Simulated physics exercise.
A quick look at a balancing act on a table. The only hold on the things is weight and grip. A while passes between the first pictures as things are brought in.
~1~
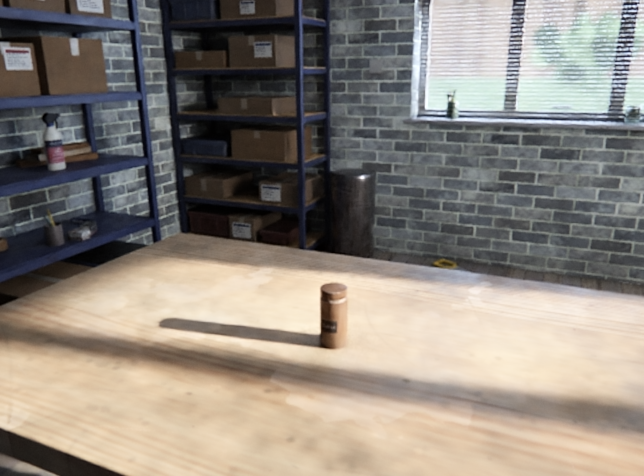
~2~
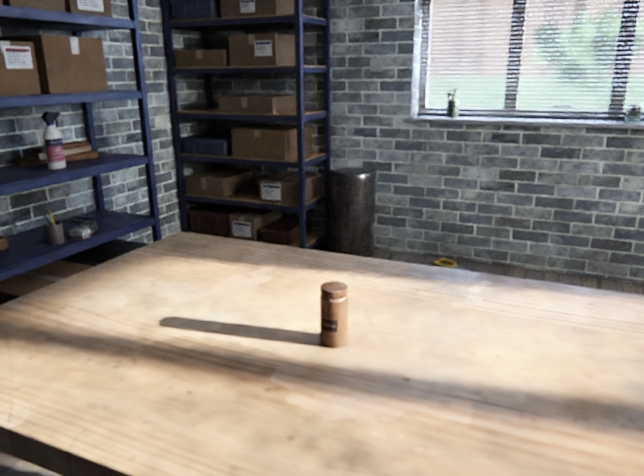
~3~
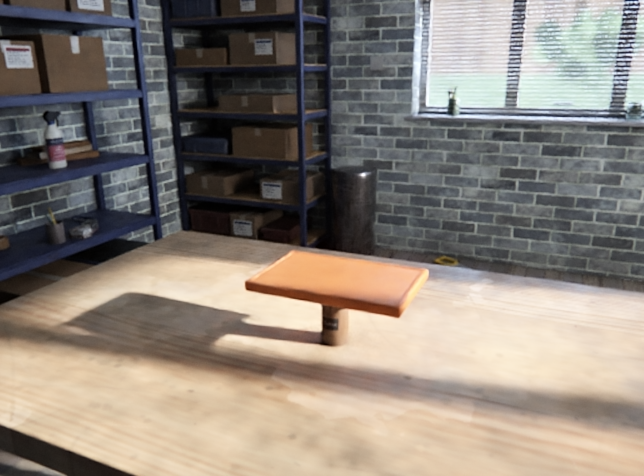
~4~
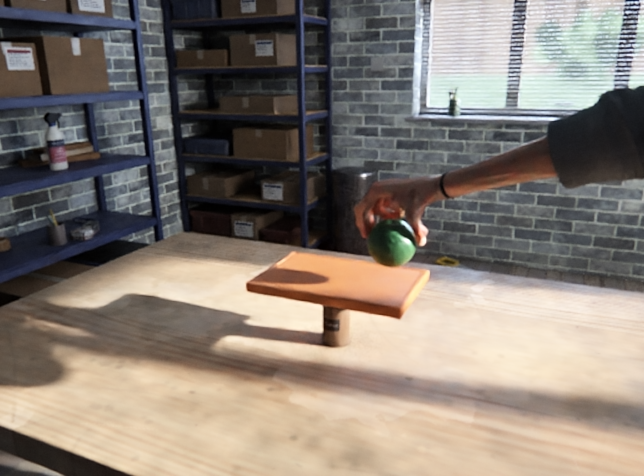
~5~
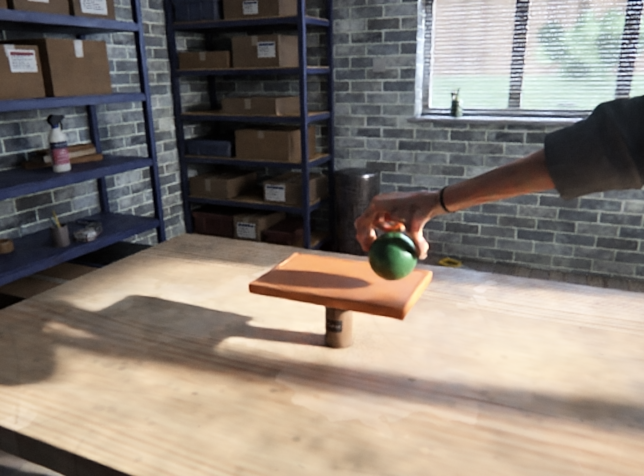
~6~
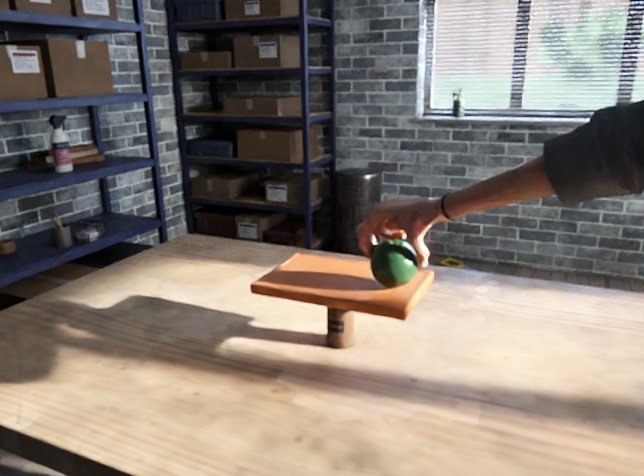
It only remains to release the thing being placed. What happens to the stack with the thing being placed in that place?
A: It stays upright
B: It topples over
B.
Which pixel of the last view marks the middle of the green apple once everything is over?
Somewhere around (451, 346) in the last picture.
Then, 0.40 s on from there, green apple now fallen; orange lid turned 49° from how it was put.
Then, 0.50 s on from there, orange lid turned 59° from how it was put.
Then, 0.80 s on from there, orange lid turned 43° from how it was put.
In the end, fallen, green apple; toppled in the stack, orange lid; brown shaker unmoved. At the end, from the last picture's camera, green apple near (451, 346). The stack loses its balance.
